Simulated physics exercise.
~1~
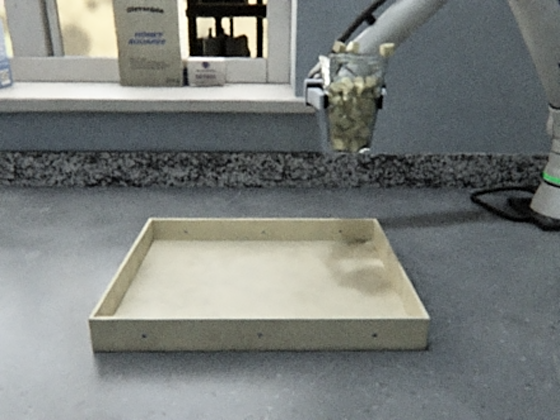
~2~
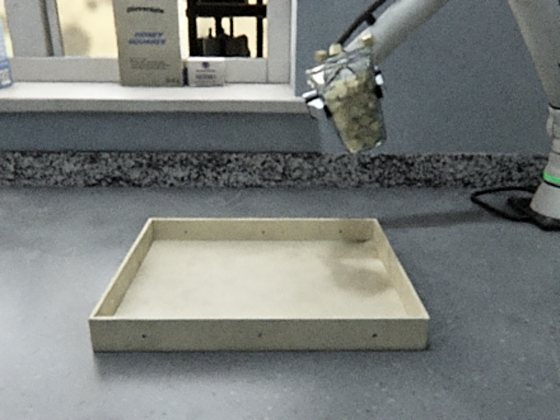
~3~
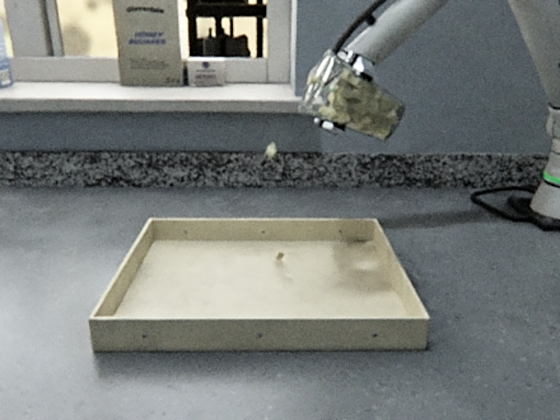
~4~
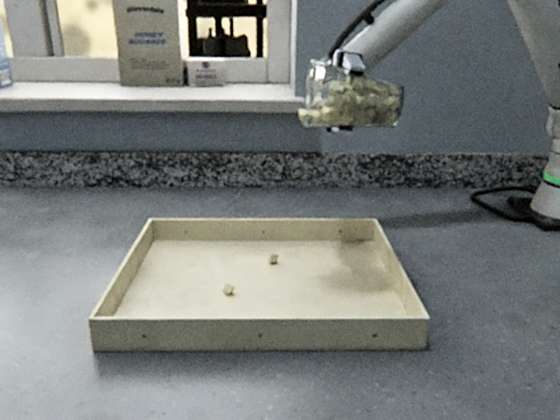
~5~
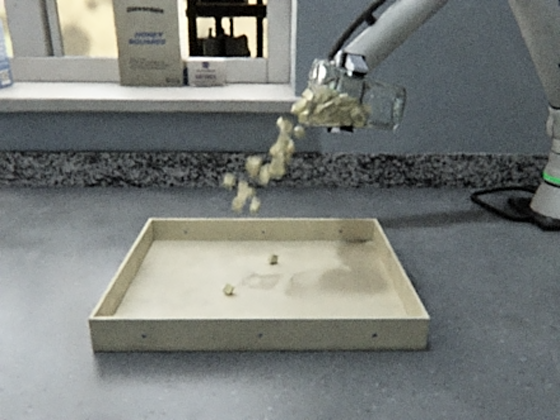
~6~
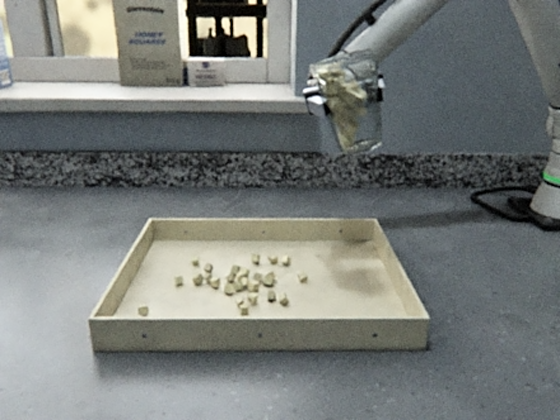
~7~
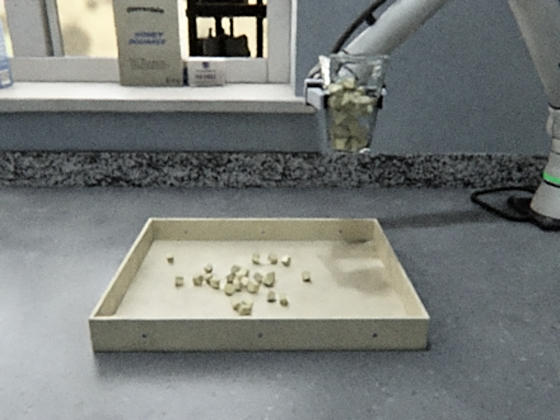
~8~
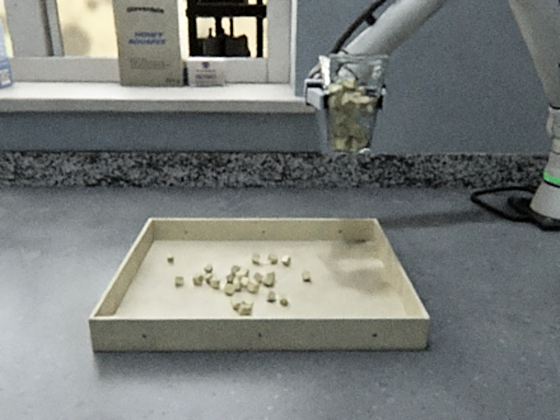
At first, a robot arm holds a clear tumbler full of pale vegetable dice upright above and behind an empty, shallow tray on a grey counter. The arm tips the tumbler to the left until it lies nearly on its side, and a couple of pieces drop into the tray. As it stays tilted, a larger stream of dice tumbles from its mouth. The arm then swings the tumbler back upright, while the fallen pieces lie scattered around the middle of the tray. Finally, the tumbler hangs still, with many dice left inside.
